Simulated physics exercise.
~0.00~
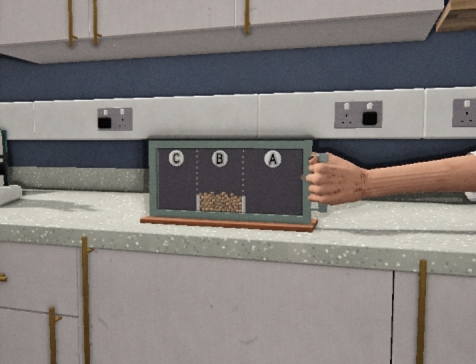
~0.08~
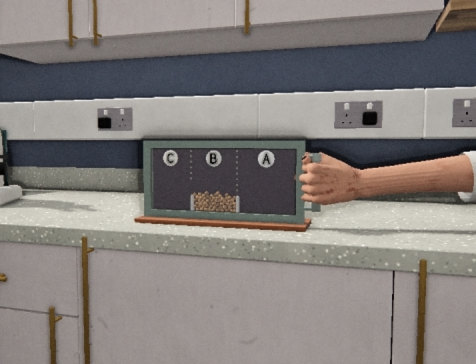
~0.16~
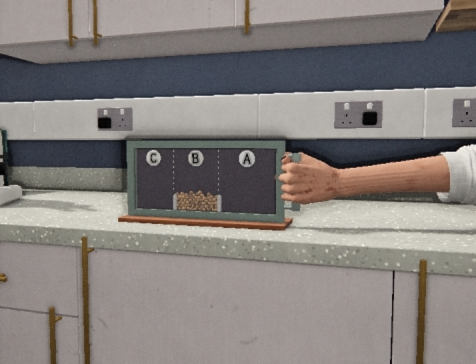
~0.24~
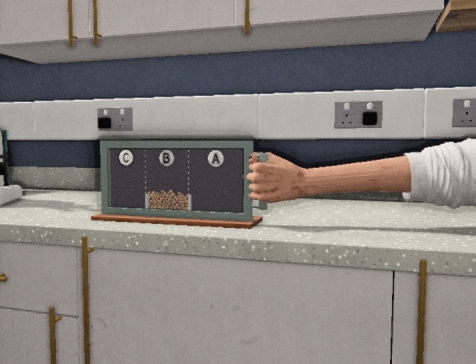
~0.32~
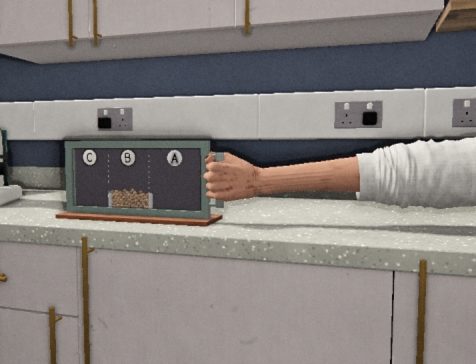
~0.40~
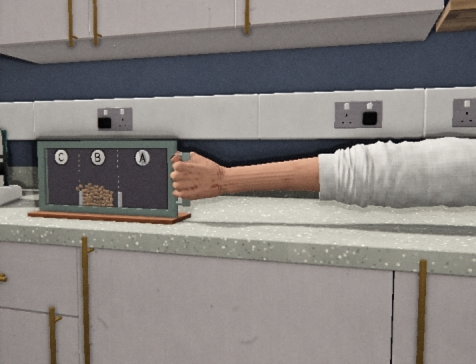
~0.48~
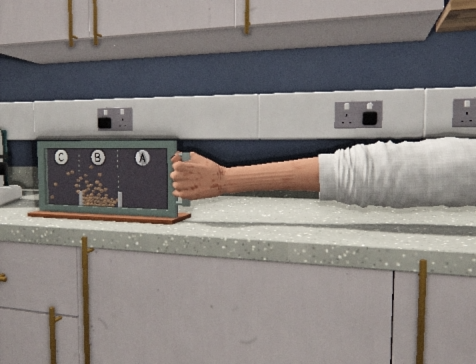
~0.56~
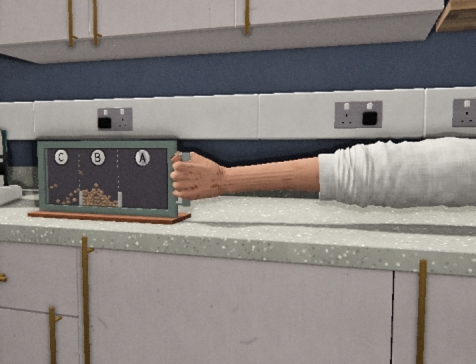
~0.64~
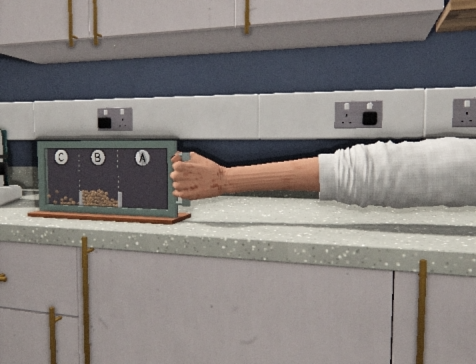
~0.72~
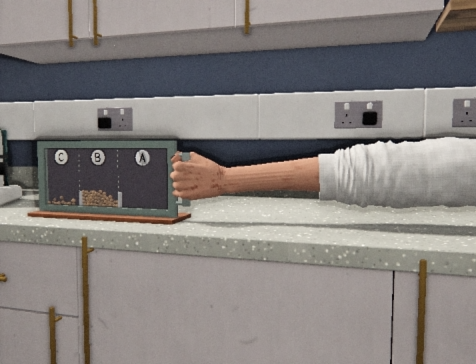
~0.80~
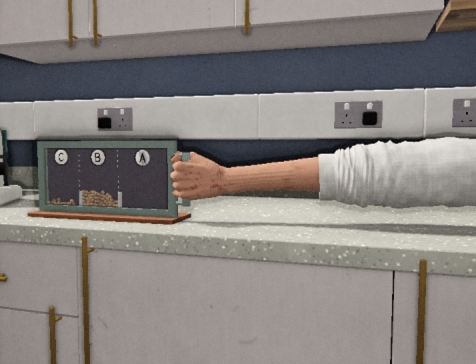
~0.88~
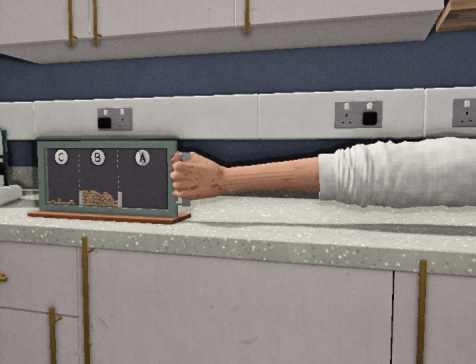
Hand sliding a framed tray of small beads left along a kitchen counter and stopping, some beads spilling from strip B into C.
